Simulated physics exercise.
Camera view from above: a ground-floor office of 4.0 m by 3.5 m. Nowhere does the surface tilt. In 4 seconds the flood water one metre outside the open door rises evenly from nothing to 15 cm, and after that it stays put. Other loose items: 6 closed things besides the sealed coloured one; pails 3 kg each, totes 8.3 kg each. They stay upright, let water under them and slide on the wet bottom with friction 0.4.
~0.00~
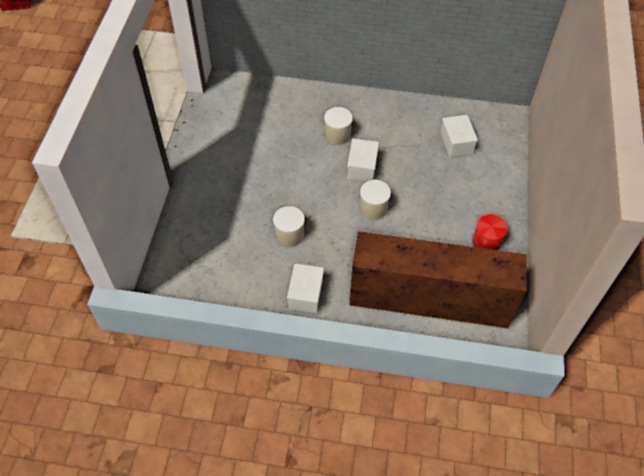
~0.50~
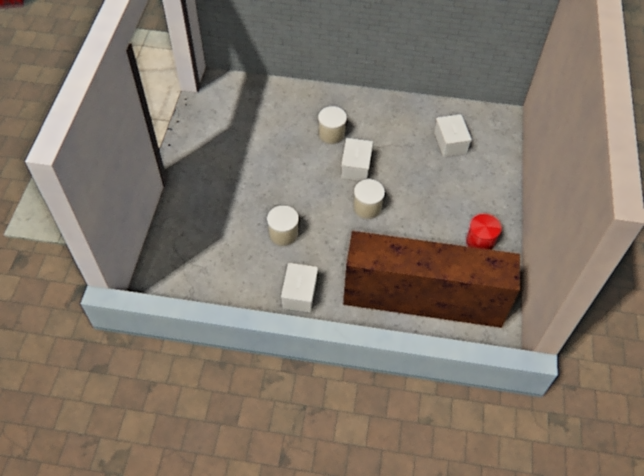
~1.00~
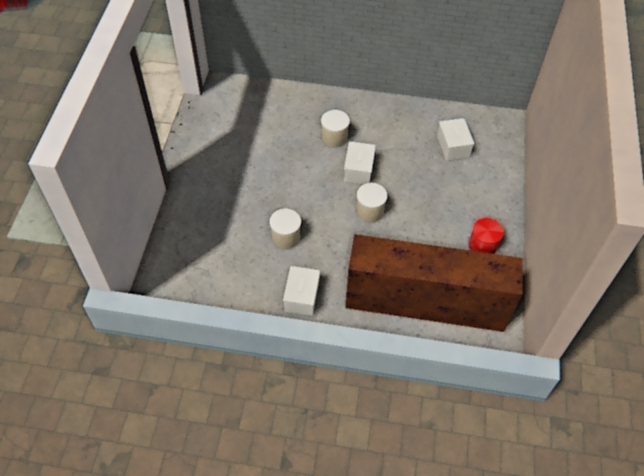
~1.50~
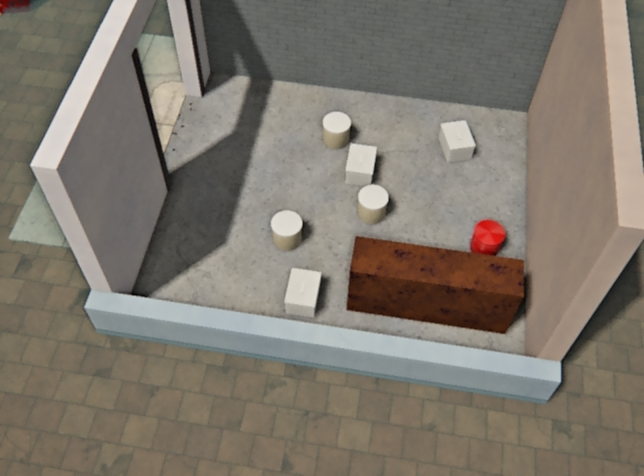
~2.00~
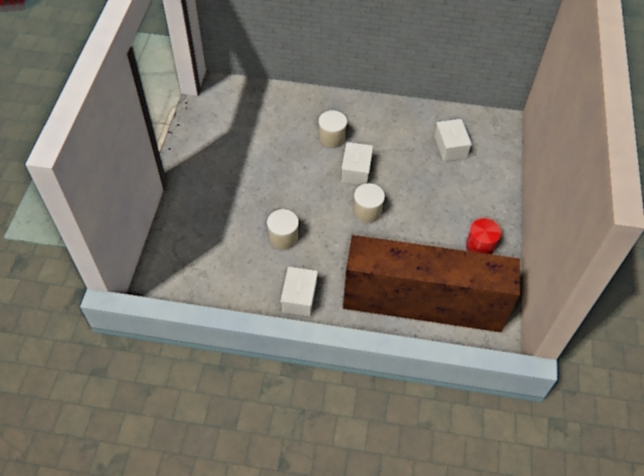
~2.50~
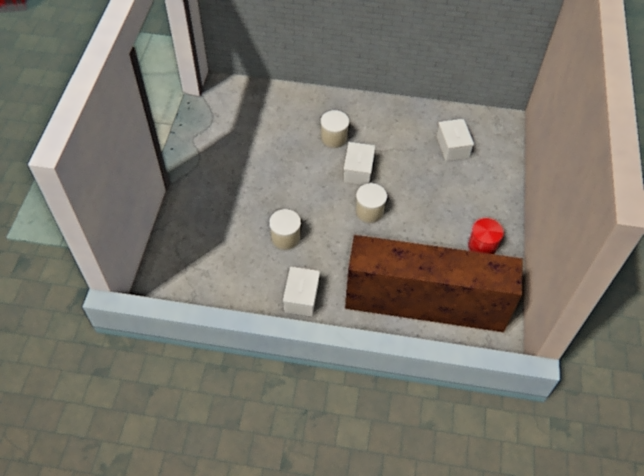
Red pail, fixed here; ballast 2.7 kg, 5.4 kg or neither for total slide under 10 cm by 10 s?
Neither.
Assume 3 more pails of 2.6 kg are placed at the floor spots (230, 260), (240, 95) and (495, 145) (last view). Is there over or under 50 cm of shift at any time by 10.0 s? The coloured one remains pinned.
Answer by position: Inside the range; inside the range; outside the range.
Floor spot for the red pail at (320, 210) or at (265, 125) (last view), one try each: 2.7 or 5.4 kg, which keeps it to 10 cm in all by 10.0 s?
In that order: No load works; no load works.
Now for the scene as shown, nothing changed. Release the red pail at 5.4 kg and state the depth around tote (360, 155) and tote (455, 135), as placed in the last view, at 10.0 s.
First about 8 cm, second about 10 cm.
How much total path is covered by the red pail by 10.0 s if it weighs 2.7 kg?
Total path: Approx. 80 cm.
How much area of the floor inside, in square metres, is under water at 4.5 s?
Close to 4.5 m2, I'd say.
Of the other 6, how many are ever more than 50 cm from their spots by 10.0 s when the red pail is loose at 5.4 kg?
That comes to 5.
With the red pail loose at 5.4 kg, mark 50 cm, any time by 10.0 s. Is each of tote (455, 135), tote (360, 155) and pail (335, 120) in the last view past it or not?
Respectively: Exceeded, exceeded, exceeded.
After 3.5 s the red pail would be 0 cm from its start with 2.7 kg and 0 cm from its start with 5.4 kg; 0 cm of water round it then.
After 4.5 s the red pail would be 0 cm from its start with 2.7 kg and 0 cm from its start with 5.4 kg; 0 cm of water round it then.
After 7.0 s the red pail would be 0 cm from its start with 2.7 kg and 0 cm from its start with 5.4 kg; 2 cm of water round it then.
After 10.0 s the red pail would be 5 cm from its start with 2.7 kg and 53 cm from its start with 5.4 kg; 10 cm of water round it then.
